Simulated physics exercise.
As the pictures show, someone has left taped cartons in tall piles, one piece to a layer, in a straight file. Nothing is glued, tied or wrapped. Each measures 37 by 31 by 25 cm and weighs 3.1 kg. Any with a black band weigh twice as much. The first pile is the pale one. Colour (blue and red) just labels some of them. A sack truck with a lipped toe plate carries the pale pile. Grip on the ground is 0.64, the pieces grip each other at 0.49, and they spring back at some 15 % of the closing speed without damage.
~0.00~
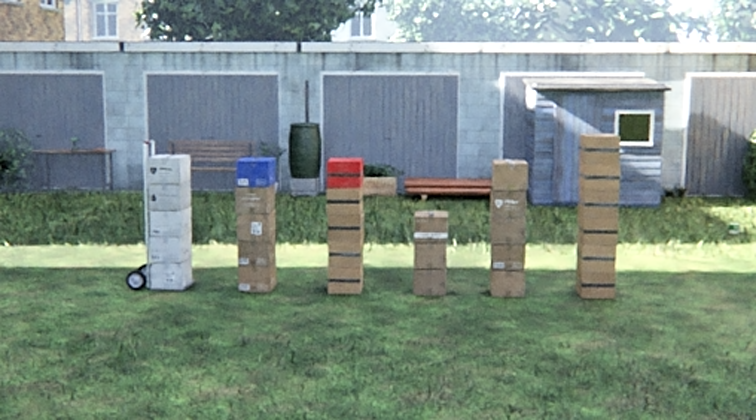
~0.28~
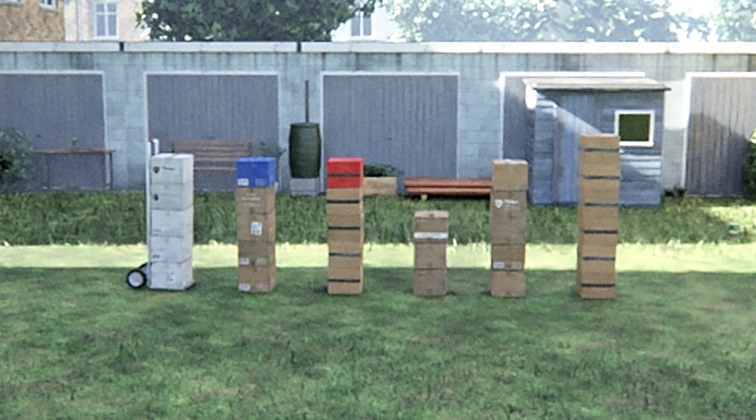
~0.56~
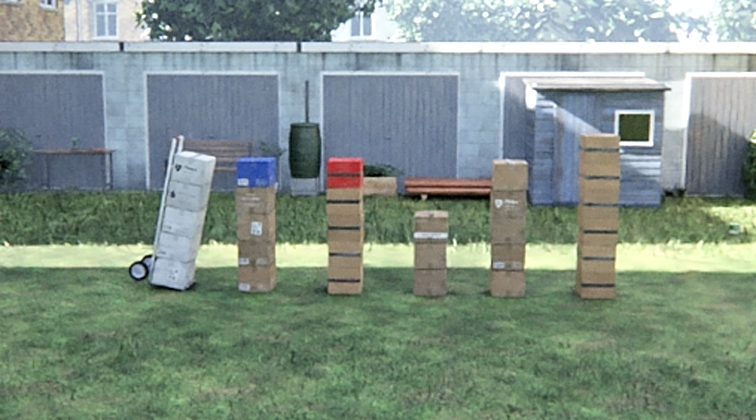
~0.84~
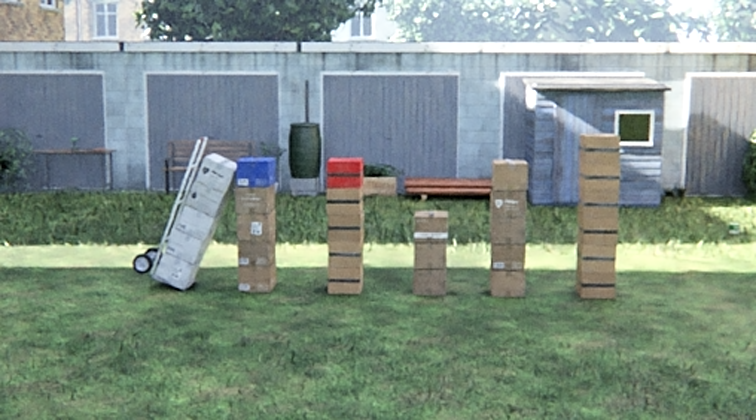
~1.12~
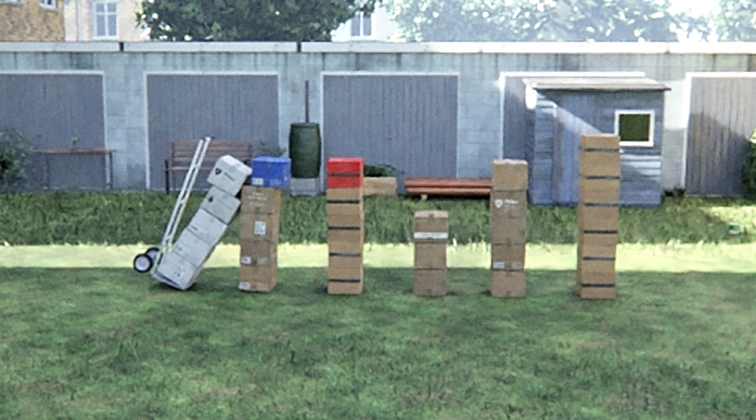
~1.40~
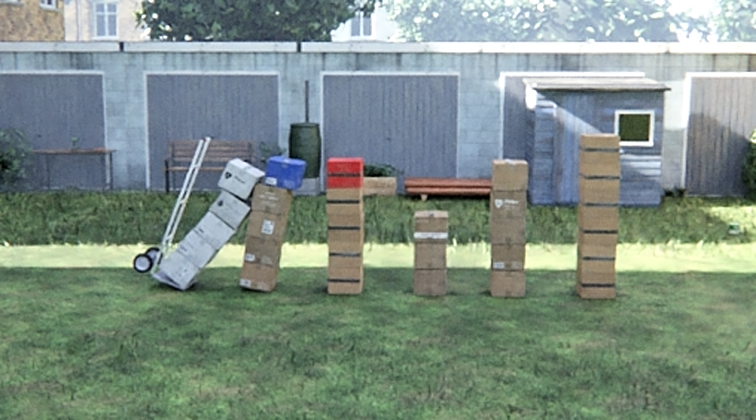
A sack truck tipped forward to the right with its pale pile of cartons, which slid and bent over against the blue-topped pile beside it, pushing that one into a lean toward the red-topped pile.
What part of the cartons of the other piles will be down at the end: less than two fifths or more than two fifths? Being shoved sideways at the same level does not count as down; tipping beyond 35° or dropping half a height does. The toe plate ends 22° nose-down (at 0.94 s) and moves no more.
The part is upwards of two fifths.
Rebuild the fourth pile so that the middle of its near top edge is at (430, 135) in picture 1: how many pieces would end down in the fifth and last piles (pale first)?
Then fifth 5, last 6.
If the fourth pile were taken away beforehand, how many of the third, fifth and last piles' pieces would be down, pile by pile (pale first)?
Then third 5, fifth 0, last 0.
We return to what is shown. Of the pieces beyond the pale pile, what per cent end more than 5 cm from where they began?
It is 100 per cent.
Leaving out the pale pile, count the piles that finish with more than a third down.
5 in all.
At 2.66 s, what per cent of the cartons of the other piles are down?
By then 20 per cent.
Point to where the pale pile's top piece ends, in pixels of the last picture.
Around (307, 228).
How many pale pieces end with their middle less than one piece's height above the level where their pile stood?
2 of them.
After 2.66 s, 5 of the pale pile down; 5 of the 24 other cartons down; red carton 24° from how it stood, 8 cm lower; blue carton 17 cm lower.
After 4.64 s, 5 of the pale pile down; 18 of the 24 other cartons down; blue carton 45° from how it stood, 54 cm lower; red carton 45° from how it stood, 64 cm lower.
In the end (6.1 s), 5 of the pale pile down; 24 of the 24 other cartons down; red carton 49° from how it stood, 70 cm lower; blue carton 45° from how it stood, 55 cm lower. That is 100 per cent. From the last view, middles, red carton near (537, 248), blue carton near (393, 230).
